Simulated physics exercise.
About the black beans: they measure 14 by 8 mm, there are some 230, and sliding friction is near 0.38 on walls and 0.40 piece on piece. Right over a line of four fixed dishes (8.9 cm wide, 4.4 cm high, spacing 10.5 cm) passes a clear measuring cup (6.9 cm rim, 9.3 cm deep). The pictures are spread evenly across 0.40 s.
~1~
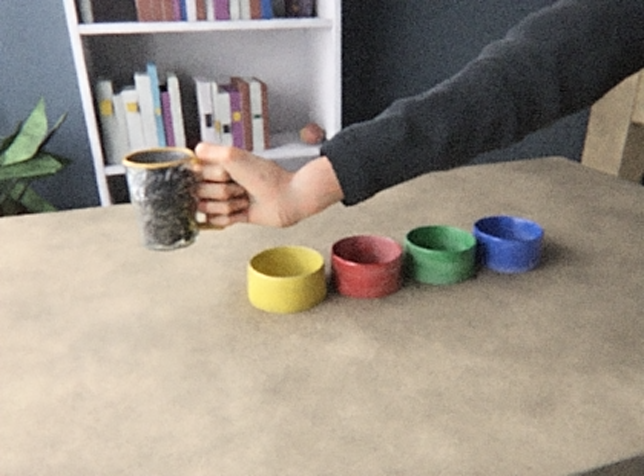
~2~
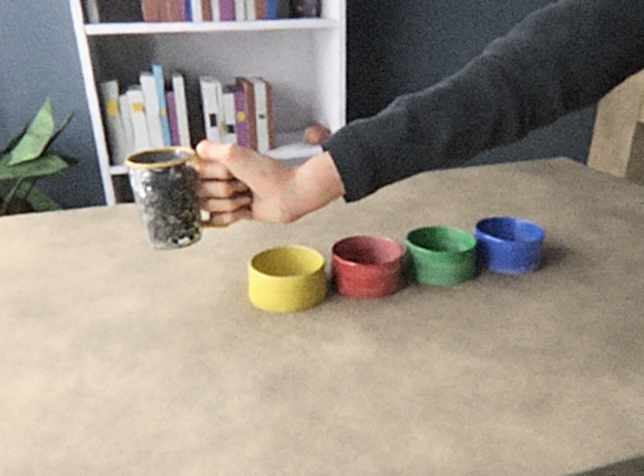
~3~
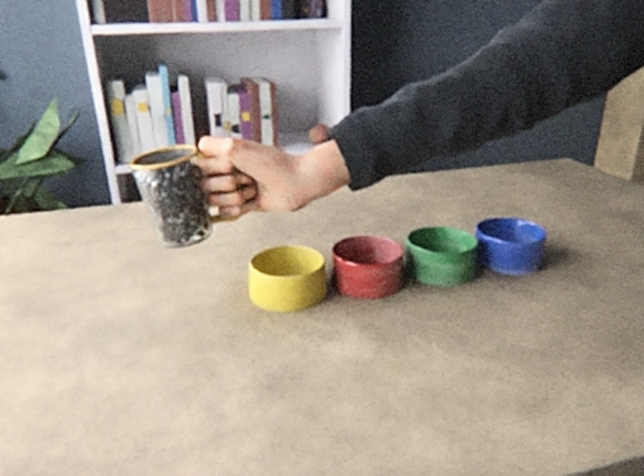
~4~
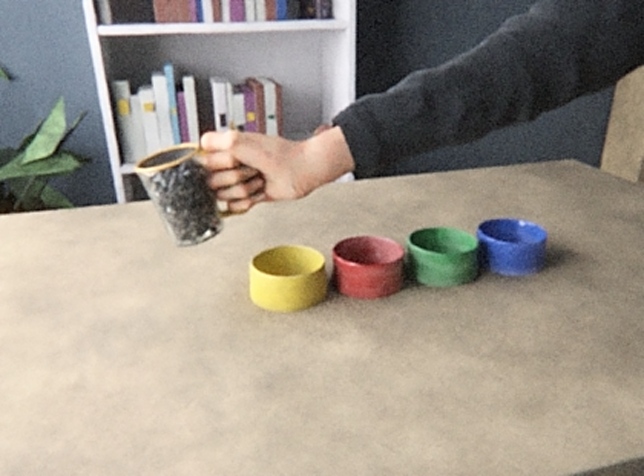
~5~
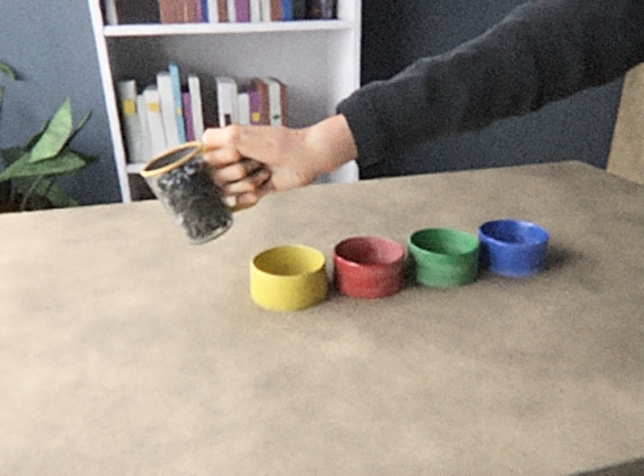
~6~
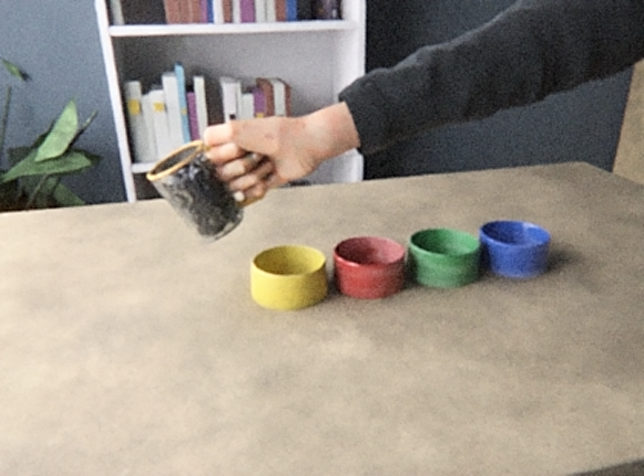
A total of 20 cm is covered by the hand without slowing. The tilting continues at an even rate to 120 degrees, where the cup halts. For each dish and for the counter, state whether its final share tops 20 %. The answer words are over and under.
Red dish: Under. Blue dish: Under. Green dish: Under. Yellow dish: Over. Counter: Over.
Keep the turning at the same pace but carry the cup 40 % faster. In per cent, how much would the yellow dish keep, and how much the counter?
Shares: Yellow 100, counter 0.
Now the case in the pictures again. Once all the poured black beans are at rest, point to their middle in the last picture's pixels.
Somewhere near (267, 288) in the last picture.
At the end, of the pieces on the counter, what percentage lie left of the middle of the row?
Around 100 per cent of it.
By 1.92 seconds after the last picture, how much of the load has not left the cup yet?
Roughly 0 in a hundred.
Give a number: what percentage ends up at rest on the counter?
Estimate: Close to 45 %.
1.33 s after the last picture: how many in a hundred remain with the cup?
Roughly 15 percent.
Then, 0.80 s after the last picture, tilt 91 degrees; cup holds 100 %.
Then, 1.33 s after the last picture, tilt 120 degrees; cup holds 15 %, yellow 35 %.
Then, 1.92 s after the last picture, tilt 120 degrees; cup holds 0 %, yellow 55 %.
In the end, red 0 %, blue 0 %, green 0 %, yellow 55 %, counter 45 %.
